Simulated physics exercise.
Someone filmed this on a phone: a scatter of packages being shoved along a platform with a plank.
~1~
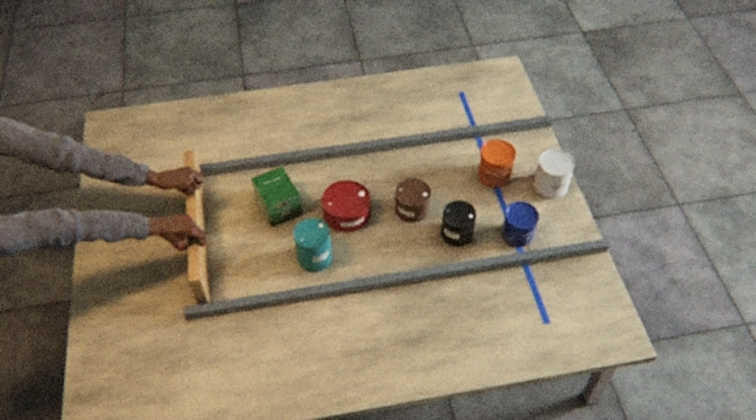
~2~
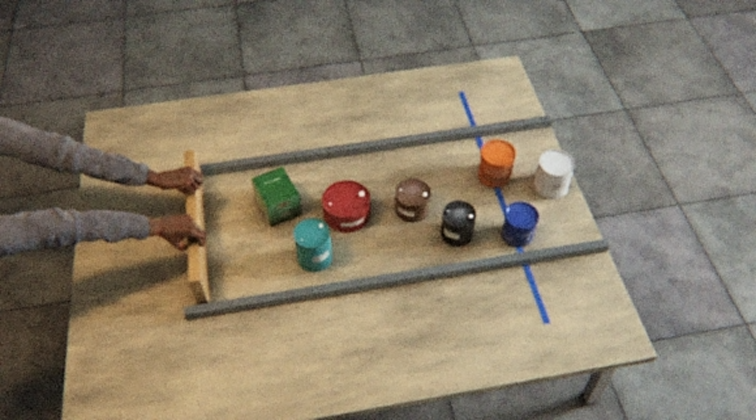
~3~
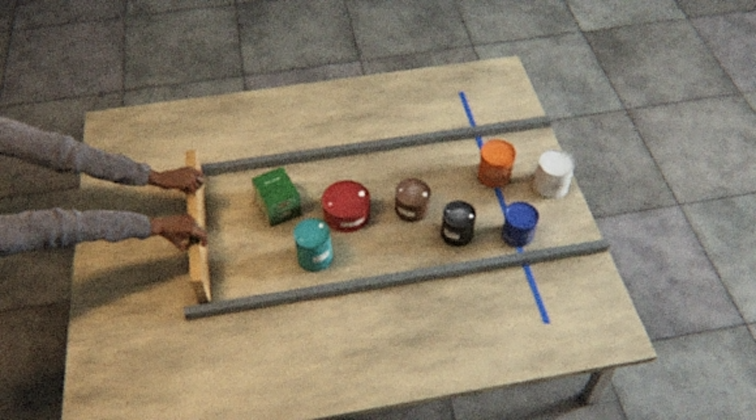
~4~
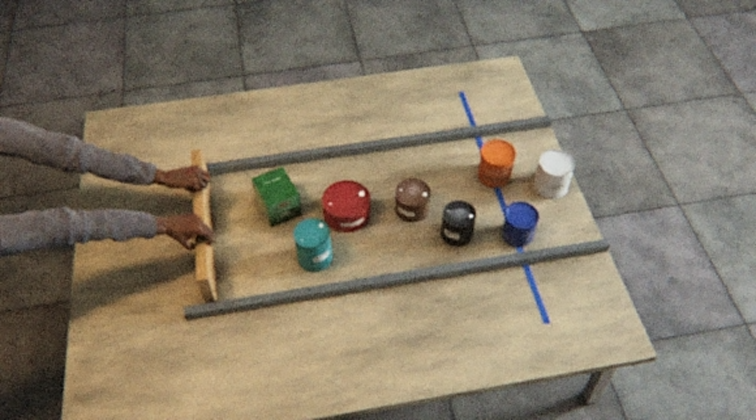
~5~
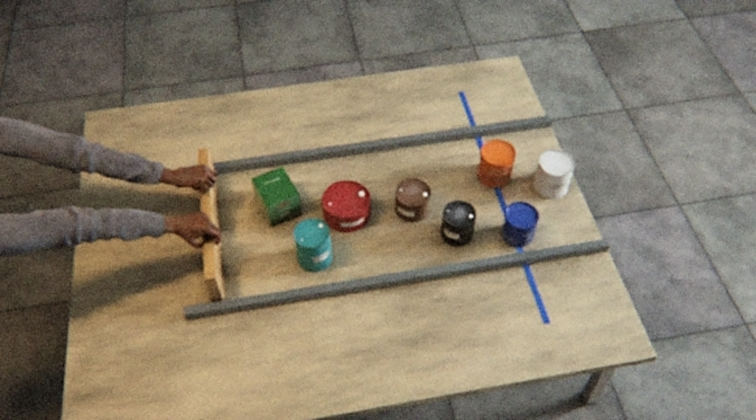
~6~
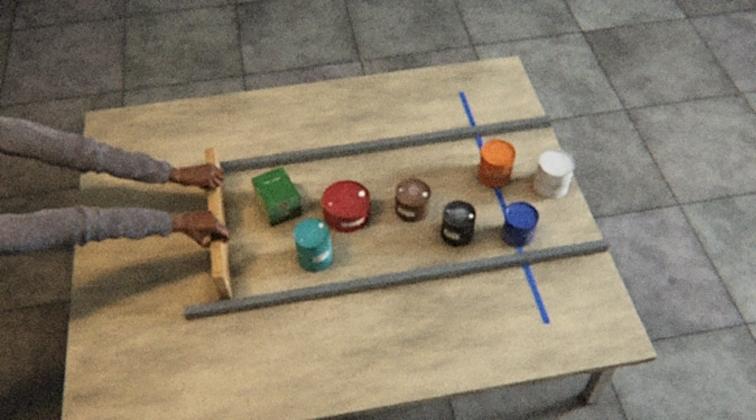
Two hands slide a wooden plank slightly right toward several unmoving, colourful containers on a table.
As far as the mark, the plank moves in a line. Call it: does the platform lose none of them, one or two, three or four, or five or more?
It loses one or two.
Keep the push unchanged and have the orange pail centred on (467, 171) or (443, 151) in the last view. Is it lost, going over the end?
In that order: Keeps its place, then keeps its place.
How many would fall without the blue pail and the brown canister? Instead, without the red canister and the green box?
That gives 1 in the first case, then 0 in the second.
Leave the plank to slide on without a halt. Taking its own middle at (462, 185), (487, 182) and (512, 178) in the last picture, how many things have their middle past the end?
In that order 0, 1 and 2.
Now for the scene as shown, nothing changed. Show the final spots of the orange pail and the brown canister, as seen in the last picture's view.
The orange pail comes to rest close to (535, 142), while the brown canister rests close to (587, 194).
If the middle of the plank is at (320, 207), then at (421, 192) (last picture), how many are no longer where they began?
So 4, and at the other place 6.
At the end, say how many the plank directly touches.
That makes 2.
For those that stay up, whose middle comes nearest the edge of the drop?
Brown canister.
Soon after, none off yet; white canister at rest near (554, 174); blue pail at rest near (520, 225); orange pail at rest near (496, 164).
By the end, the number that fall off is one or two; fallen, white canister.
